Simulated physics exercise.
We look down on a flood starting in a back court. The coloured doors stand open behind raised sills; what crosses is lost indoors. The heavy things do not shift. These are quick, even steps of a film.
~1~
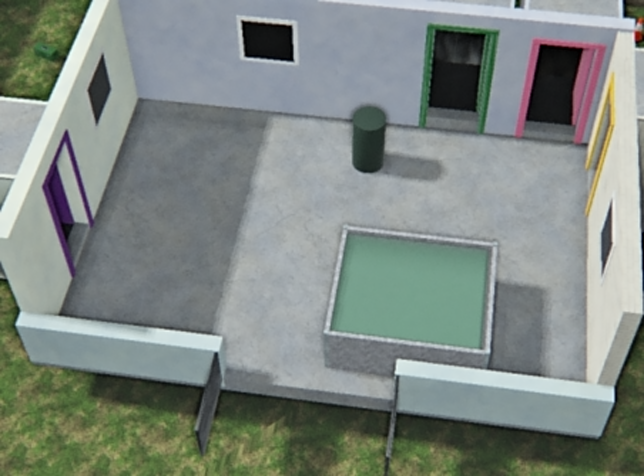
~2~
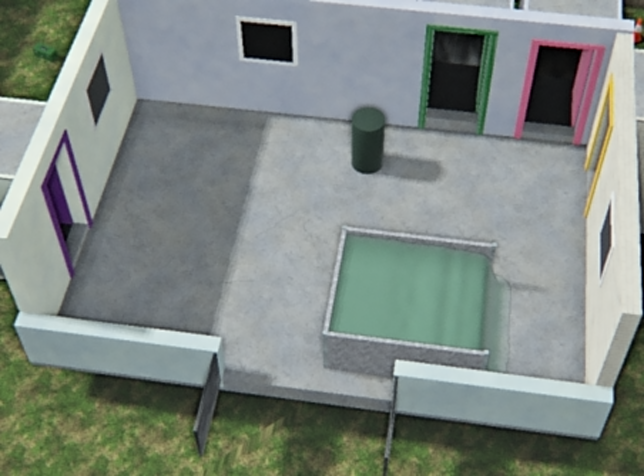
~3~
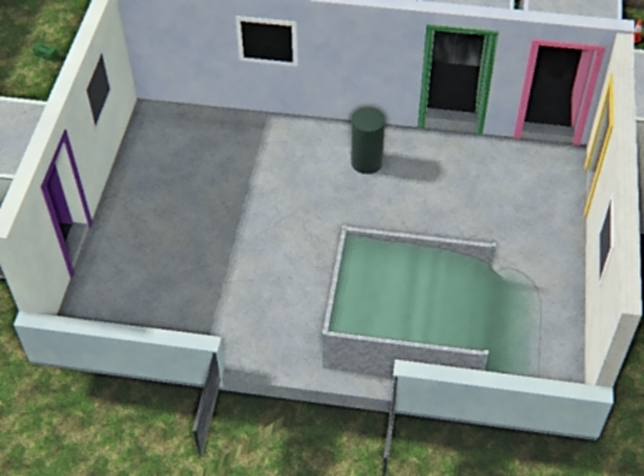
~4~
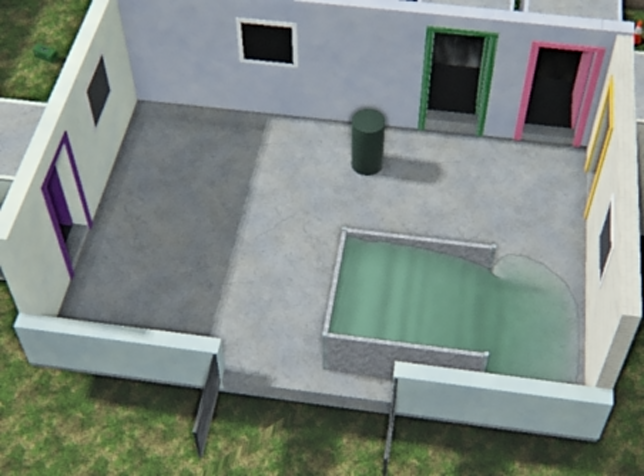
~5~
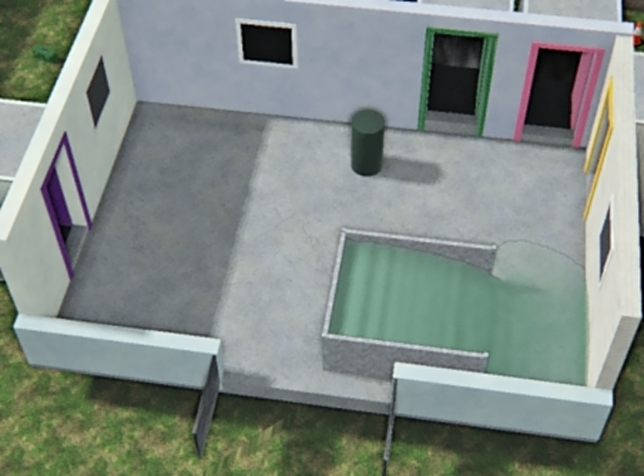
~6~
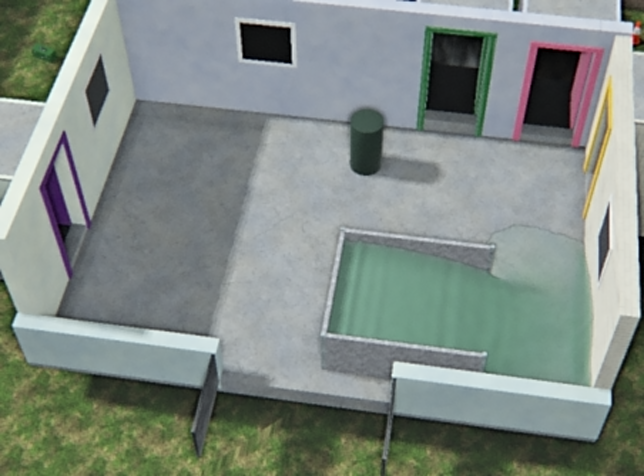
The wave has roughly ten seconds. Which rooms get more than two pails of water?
One by one: The green door holds within the limit; the purple door holds within the limit; the pink door floods; the yellow door floods.
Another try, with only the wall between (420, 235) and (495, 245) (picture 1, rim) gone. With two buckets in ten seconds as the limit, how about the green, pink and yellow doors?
In short: The green one floods, the pink one lets more in, the yellow one takes more.
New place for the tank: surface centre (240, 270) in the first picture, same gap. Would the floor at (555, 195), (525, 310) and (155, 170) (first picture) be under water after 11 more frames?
In that order: Flooded, flooded, free of water.
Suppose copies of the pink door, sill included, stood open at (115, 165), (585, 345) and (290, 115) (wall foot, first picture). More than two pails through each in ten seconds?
As listed: Is under, lets more in, takes less.
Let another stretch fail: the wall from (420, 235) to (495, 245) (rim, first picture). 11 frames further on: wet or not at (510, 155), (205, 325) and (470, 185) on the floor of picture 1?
In turn: Flooded, clear, covered.
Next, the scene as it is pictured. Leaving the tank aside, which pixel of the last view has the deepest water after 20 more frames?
Around (550, 143).
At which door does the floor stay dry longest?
Last comes the purple door.
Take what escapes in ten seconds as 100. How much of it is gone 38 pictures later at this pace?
Some 80 per cent.
A moment on, water covers 15 % of the floor; the green door not reached, the purple door not reached, the pink door not reached, the yellow door wet at the sill, nothing in.
Next, water covers 25 % of the floor; the green door not reached, the purple door not reached, the pink door over two buckets in, the yellow door under two buckets in.
Then, water covers 40 % of the floor; the green door wet at the sill, nothing in, the purple door not reached, the pink door far over two buckets in, the yellow door under two buckets in.
Later, water covers 65 % of the floor; the green door wet at the sill, nothing in, the purple door not reached, the pink door far over two buckets in, the yellow door over two buckets in.
In the end, water covers 95 % of the floor; the green door wet at the sill, nothing in, the purple door wet at the sill, nothing in, the pink door far over two buckets in, the yellow door far over two buckets in.
